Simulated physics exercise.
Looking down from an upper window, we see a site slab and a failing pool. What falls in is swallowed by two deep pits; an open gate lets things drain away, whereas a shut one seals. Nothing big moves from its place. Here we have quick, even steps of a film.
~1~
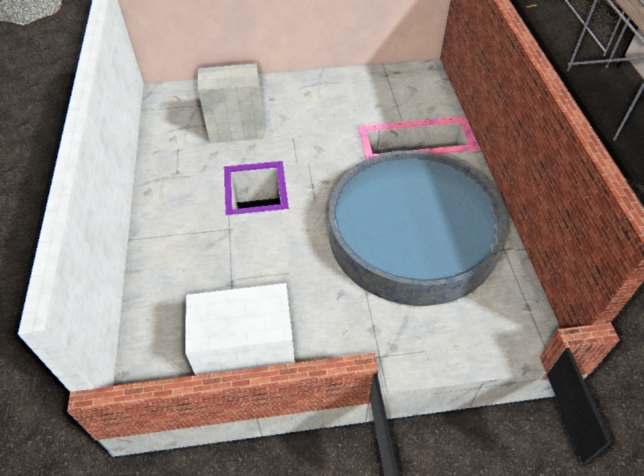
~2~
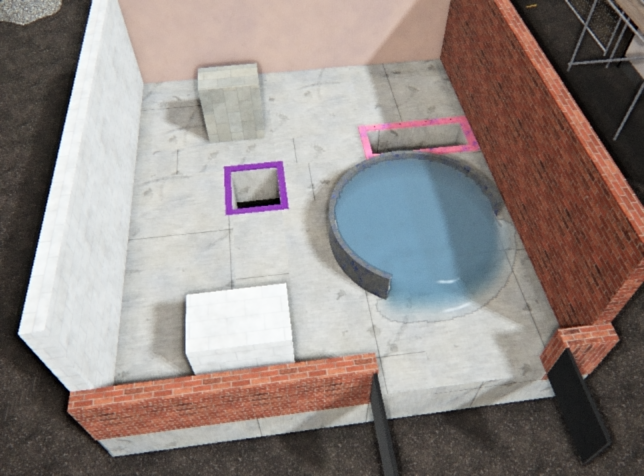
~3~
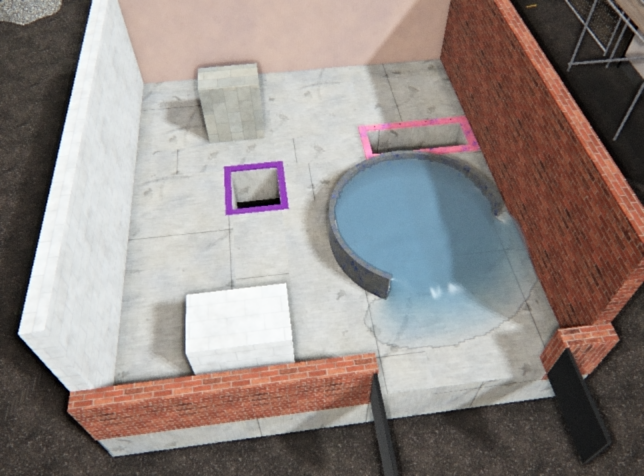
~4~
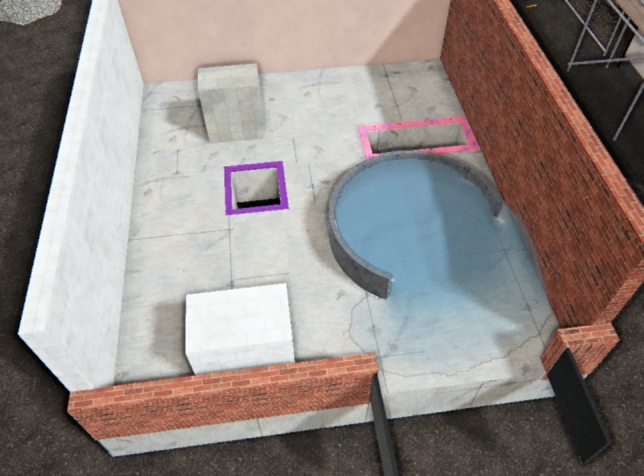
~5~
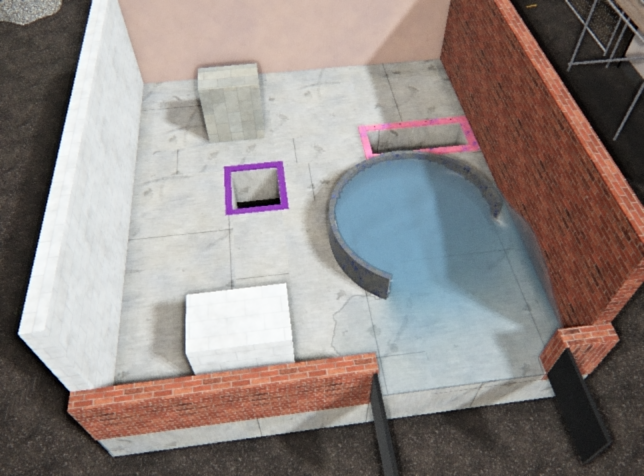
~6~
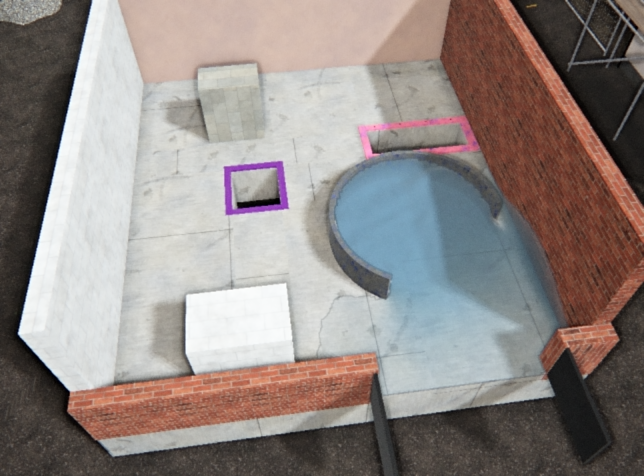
The clip shows a round pool of blue water on a walled concrete slab with two outlined pits; its front-right wall disappears, and water pours through the gap, spreading forward across the slab and along the right brick wall.
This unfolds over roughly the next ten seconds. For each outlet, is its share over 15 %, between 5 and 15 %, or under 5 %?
The gate ends up high - past fifteen per cent; the purple pit ends up low - beneath five per cent; the pink pit ends up low - beneath five per cent.
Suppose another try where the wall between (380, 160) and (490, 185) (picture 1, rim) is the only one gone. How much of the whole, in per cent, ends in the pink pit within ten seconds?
The pink pit gets 60 per cent.
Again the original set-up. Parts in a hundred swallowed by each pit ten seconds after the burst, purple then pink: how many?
Shares, in order: 2 % and 2 %.
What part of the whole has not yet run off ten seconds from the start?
I'd say around 30 per cent.
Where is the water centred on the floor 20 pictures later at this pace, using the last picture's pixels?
The spot I would choose is (442, 263).
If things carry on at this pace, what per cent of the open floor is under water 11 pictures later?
About 20 per cent.
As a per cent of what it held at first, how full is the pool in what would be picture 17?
40 percent or thereabouts.
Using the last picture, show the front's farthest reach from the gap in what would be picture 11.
Front's tip: Near (240, 394).
A moment on, water covers 15 % of the floor; the gate 9 %, the purple pit 0 %, the pink pit 0 %.
Next, water covers 20 % of the floor; the gate 23 %, the purple pit 0 %, the pink pit 1 %.
Then, water covers 20 % of the floor; the gate 41 %, the purple pit 0 %, the pink pit 1 %.
Later, water covers 30 % of the floor; the gate 56 %, the purple pit 0 %, the pink pit 3 %.
In the end, water covers 35 % of the floor; the gate 66 %, the purple pit 1 %, the pink pit 3 %.
